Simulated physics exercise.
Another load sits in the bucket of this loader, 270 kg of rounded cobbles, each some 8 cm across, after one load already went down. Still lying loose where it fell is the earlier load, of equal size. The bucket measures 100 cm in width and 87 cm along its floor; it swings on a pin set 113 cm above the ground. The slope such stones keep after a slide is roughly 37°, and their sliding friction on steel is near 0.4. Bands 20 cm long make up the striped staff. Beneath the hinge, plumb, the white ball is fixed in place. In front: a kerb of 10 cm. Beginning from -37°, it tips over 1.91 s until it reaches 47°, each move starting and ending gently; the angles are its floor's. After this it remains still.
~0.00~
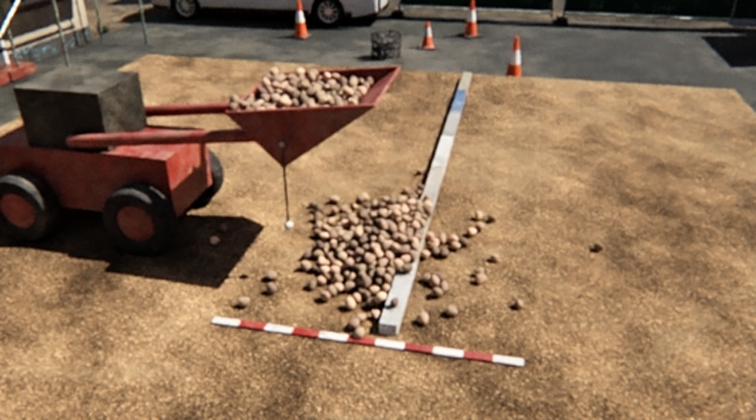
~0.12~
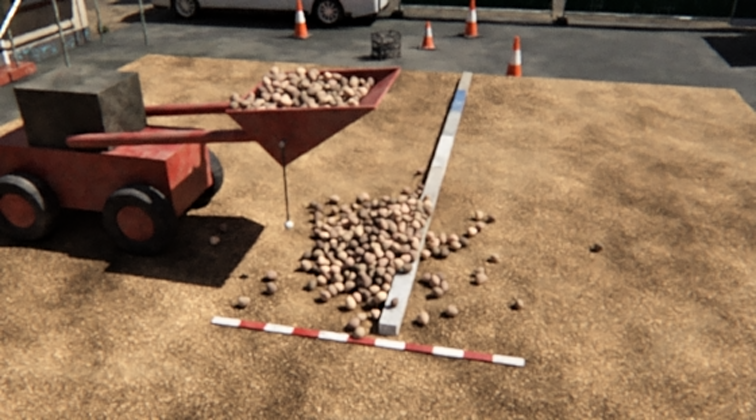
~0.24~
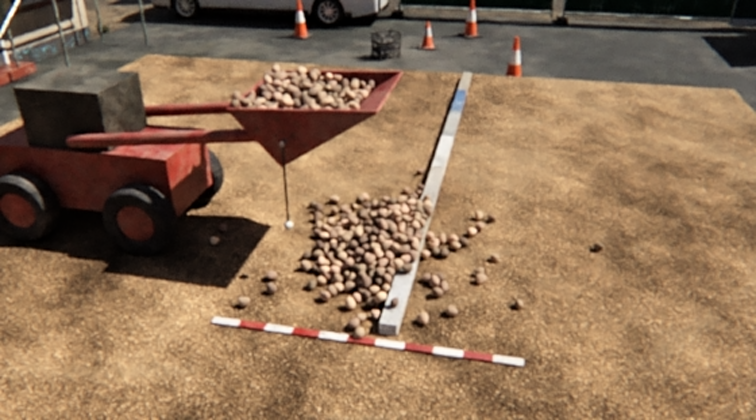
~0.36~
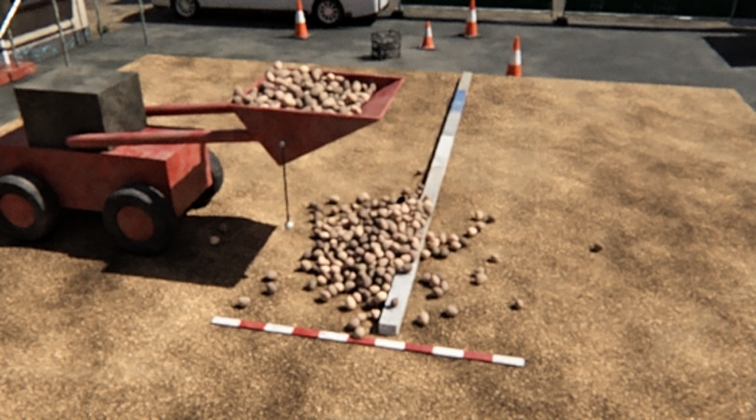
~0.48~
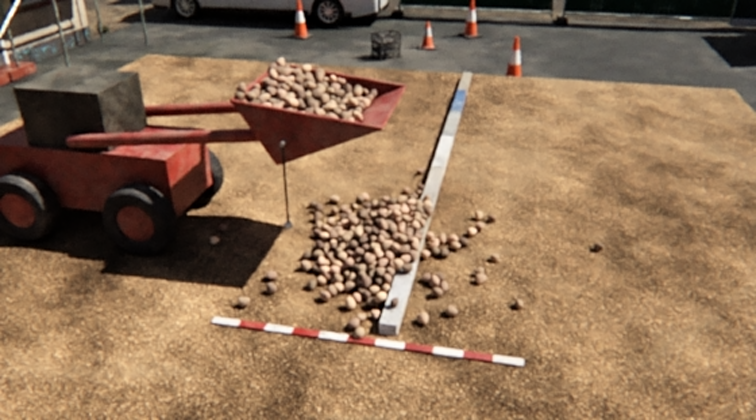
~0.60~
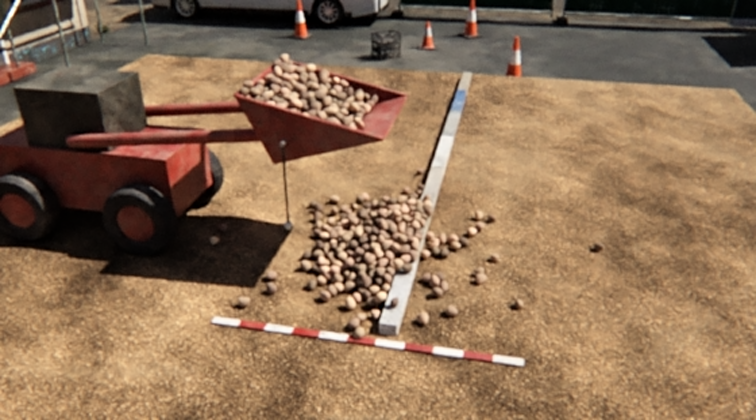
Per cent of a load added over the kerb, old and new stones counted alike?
Some 40 %.
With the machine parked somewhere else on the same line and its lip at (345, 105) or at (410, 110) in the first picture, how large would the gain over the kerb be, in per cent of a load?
First place: Roughly 10 %; second place: Roughly 85 %.
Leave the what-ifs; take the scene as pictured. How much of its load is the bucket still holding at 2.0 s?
About 10 percent is still in there.
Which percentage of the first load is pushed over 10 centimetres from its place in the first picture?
The answer is about 10 per cent.
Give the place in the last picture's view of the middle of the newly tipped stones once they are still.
(399, 238).
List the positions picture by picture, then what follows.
Lip at (374, 106), floor tilted -37°, highest stones at (289, 80). The earlier load is highest near (387, 226), 24 cm above ground level, 94 % on this side of the kerb, 7 % over the kerb, in the first picture.
The bucket is at -36°, its lip at (375, 108); the top of the load is at (286, 78); the stones move at 0.1 m/s on average, in the second picture.
The bucket is at -33°, its lip at (377, 112); the top of the load is at (283, 76); the stones move at 0.1 m/s on average, in the third picture.
The bucket is at -29°, its lip at (379, 119); the top of the load is at (282, 75); the stones move at 0.1 m/s on average, in the fourth picture.
The bucket is at -24°, its lip at (382, 129); the top of the load is at (283, 72); the stones move at 0.2 m/s on average, in the fifth picture.
The bucket is at -17°, its lip at (383, 140); the top of the load is at (281, 70); the stones move at 0.2 m/s on average, in the sixth picture.
After 1.4 s the floor is at 34°; in per cent of one load, 98 in the bucket, 96 on this side of the kerb, 7 over the kerb; the foremost stones are at (502, 250).
After 2.0 s the floor is at 47°; in per cent of one load, 9 in the bucket, 165 on this side of the kerb, 26 over the kerb; the foremost stones are at (503, 264).
After 2.4 s the floor is at 47°; in per cent of one load, 0 in the bucket, 158 on this side of the kerb, 43 over the kerb; the foremost stones are at (534, 267).
After 4.9 s the floor is at 47°; in per cent of one load, 0 in the bucket, 154 on this side of the kerb, 46 over the kerb; the foremost stones are at (560, 276). Net gain over the kerb, 40.
